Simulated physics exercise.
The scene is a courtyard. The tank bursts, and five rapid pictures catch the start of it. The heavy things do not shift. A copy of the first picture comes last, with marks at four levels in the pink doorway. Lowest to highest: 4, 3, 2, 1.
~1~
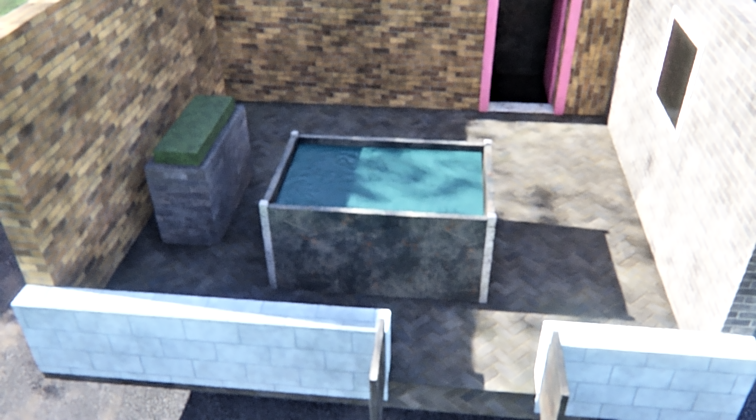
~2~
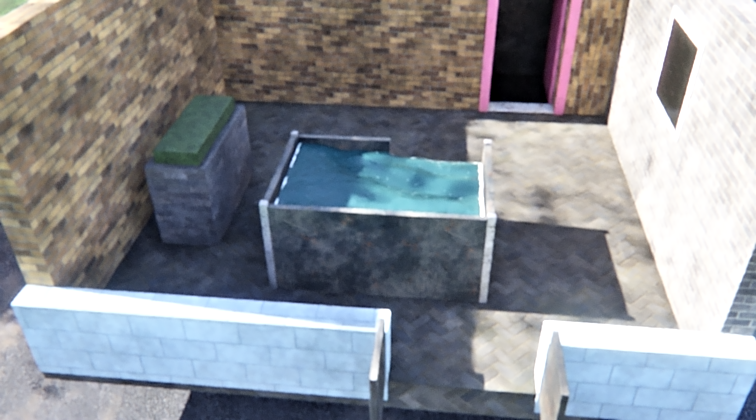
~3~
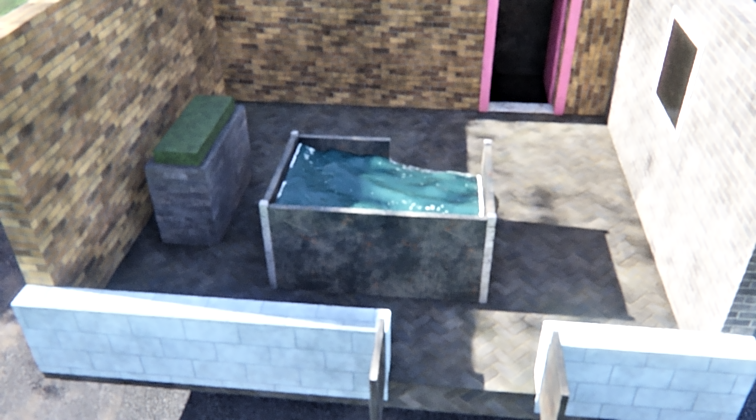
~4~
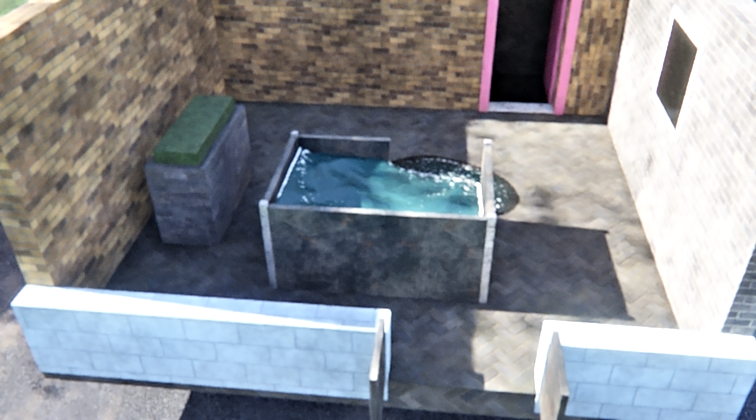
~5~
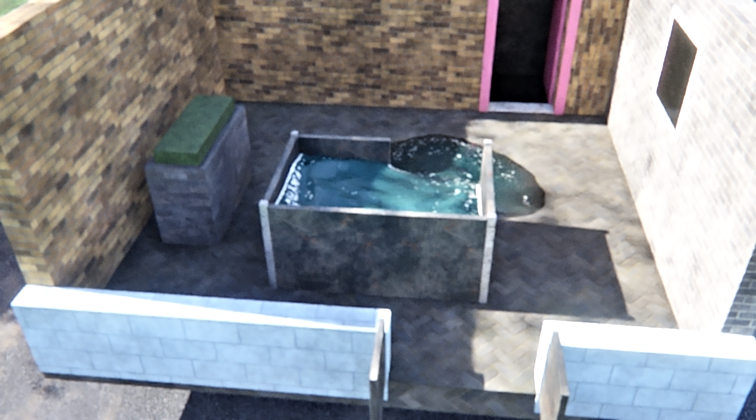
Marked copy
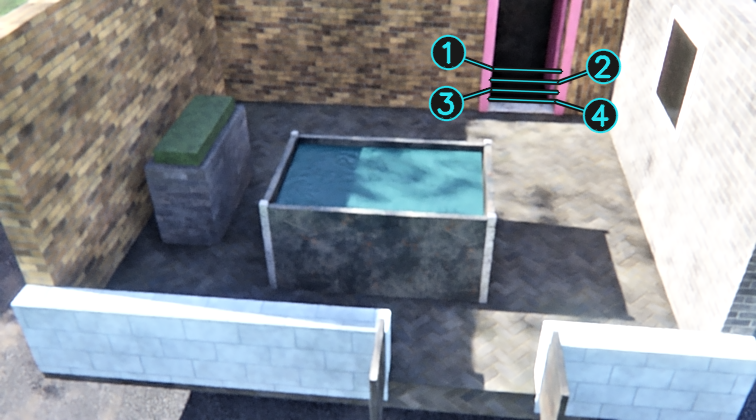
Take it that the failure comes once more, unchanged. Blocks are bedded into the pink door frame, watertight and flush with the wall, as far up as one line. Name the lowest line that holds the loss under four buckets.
3.
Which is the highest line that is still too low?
4.
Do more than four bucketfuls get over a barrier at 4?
Yes, that goes wrong.
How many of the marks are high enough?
Three of the four.
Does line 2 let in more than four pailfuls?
No, not at all.
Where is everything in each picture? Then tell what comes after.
Water in the tank at rest, its middle at (384, 180); foot of the pink doorway at (520, 112); open gate at (467, 311).
Water covers 1 % of the ground, its front hidden from here.
Water covers 4 % of the ground, its front hidden from here.
Water covers 8 % of the ground, its front hidden from here.
Water covers 14 % of the ground and shows as far out as (430, 137).
On the marked copy, 1 at (526, 70); 2 at (524, 81); 3 at (523, 91); 4 at (522, 100); from the bottom up 4, 3, 2, 1.
With 1, nothing gets over.
With 2, nothing gets over.
With 3, a splash gets over, under a bucket.
With 4, about 9 bucketfuls get in.
